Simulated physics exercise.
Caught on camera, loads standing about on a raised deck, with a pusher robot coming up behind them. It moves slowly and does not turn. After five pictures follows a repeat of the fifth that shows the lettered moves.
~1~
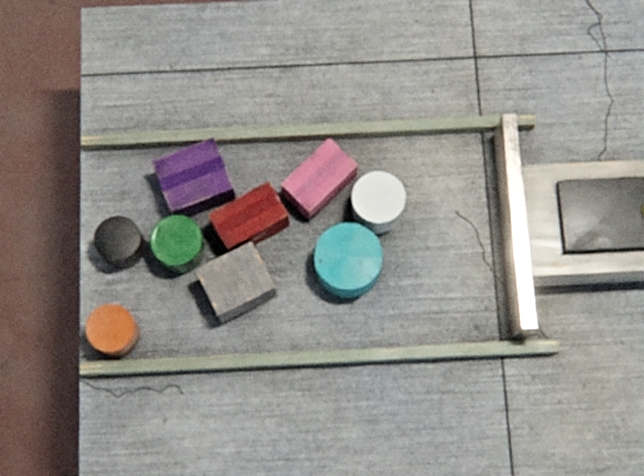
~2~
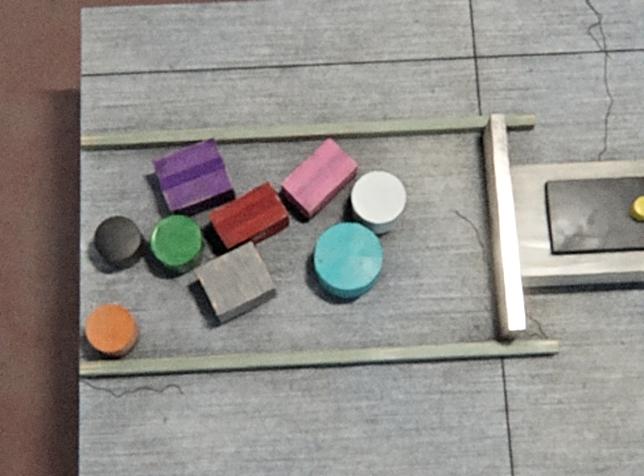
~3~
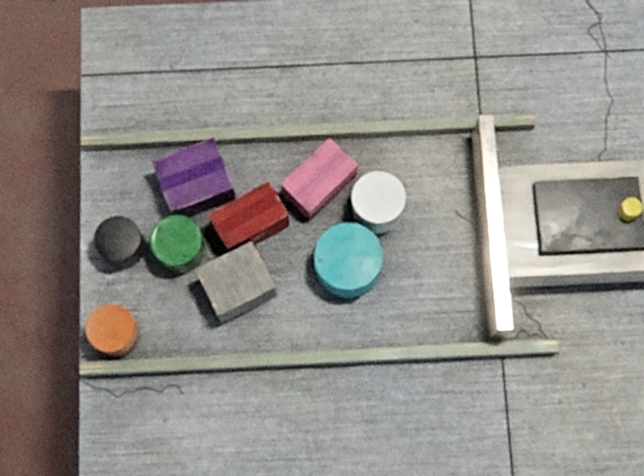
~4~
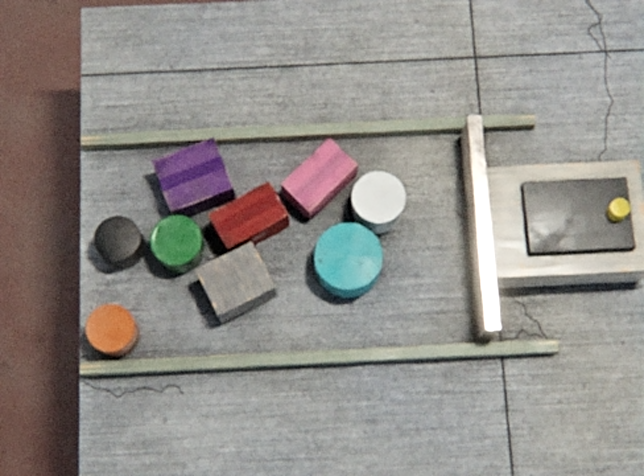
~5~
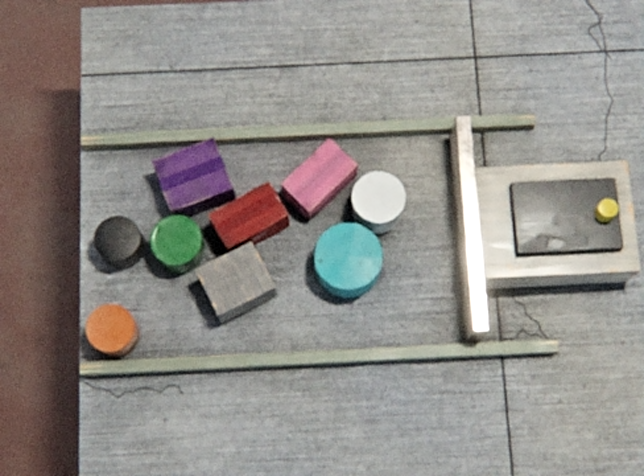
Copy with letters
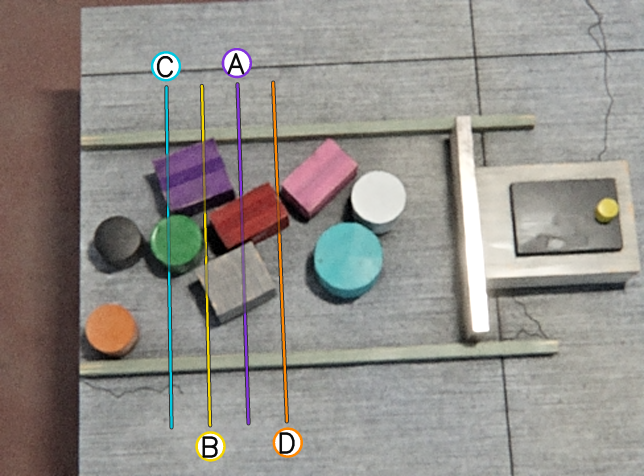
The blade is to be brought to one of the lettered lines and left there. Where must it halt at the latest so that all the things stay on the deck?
D.
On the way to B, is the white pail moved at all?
Yes.
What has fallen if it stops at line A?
The black canister.
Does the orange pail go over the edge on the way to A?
No.
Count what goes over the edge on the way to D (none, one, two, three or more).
In all, none.
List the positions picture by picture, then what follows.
In the first picture, turquoise canister (348, 261); green pail (178, 244); robot (605, 214).
In the second picture, robot (593, 215); pink box (320, 180).
In the third picture, robot (582, 215); grey crate (236, 283).
In the fourth picture, robot (569, 216); white pail (378, 204).
In the fifth picture, robot (558, 216); turquoise canister (348, 261); green pail (178, 244); orange pail (113, 332).
On the marked copy, A at (243, 247); B at (206, 249); C at (169, 251); D at (280, 245).
Taking D. A third of the way, robot (489, 220); white pail (364, 205); orange pail (114, 332).
Two thirds of the way, robot (419, 223); grey crate (228, 285); red parcel (232, 221).
When it is over, robot (371, 225); black canister (88, 241); green pail (133, 257); nothing has fallen.
As for the rest, A drops the black canister; B drops the orange pail, black canister and green pail; C drops the orange pail, black canister, grey crate, purple box, red parcel and green pail.
